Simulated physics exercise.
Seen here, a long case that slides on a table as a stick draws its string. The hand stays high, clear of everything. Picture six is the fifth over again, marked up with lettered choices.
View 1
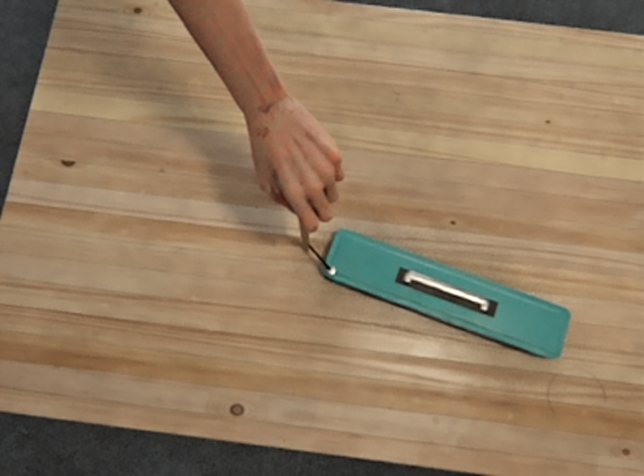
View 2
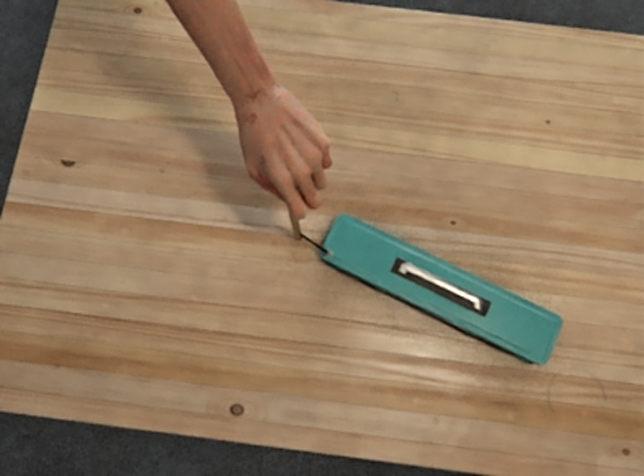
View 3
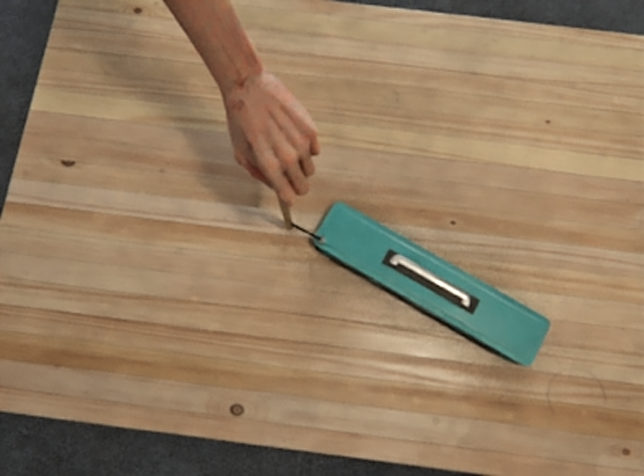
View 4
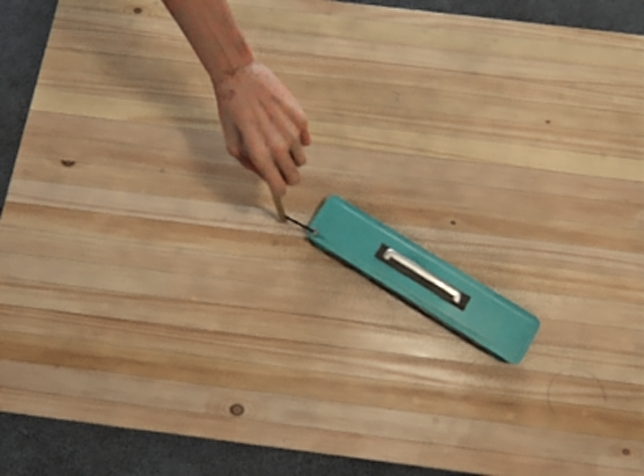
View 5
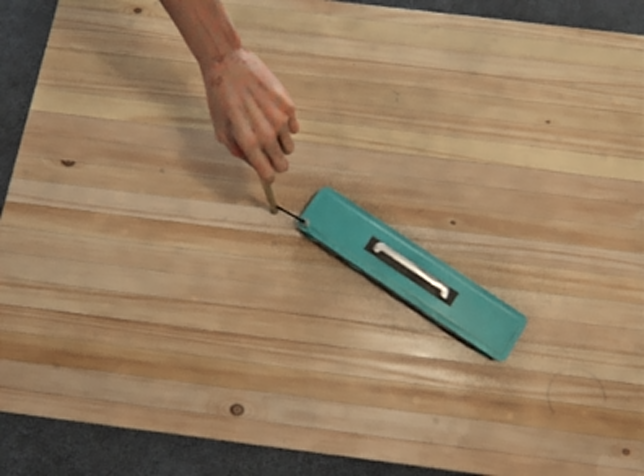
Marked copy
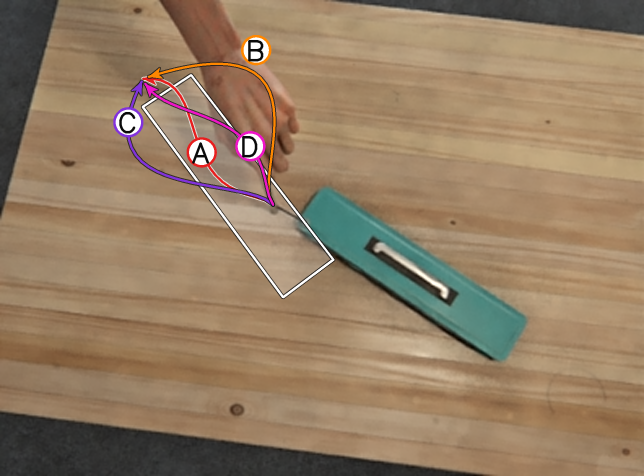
A long turquoise case with a pale handle lies on a wooden table as a hand draws a stick, joined to its left end by a short dark string, toward the upper left. The case swings to a steeper slant, then keeps sliding a short way up and left behind the stick.
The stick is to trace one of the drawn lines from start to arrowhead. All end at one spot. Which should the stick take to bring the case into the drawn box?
Take C.
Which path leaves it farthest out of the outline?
B.
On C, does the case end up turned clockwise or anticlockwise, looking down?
Clockwise.
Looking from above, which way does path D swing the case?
On that path, clockwise.
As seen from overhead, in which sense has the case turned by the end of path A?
On that path, clockwise.
On the marked copy, A from (273, 205) via (198, 144) to (143, 79); B from (273, 205) via (266, 85) to (149, 77); C from (273, 205) via (165, 175) to (142, 81); D from (273, 205) via (230, 129) to (145, 84); the outline at (235, 181).
Following C. Soon after the start, foot of the stick (192, 183), middle of the case (331, 237).
Later, foot of the stick (131, 143), middle of the case (260, 207).
In the end, foot of the stick (144, 80), middle of the case (234, 180); it lies in the outline.
As for the rest, A leaves its middle at (253, 164); B leaves its middle at (269, 140); D leaves its middle at (256, 160).
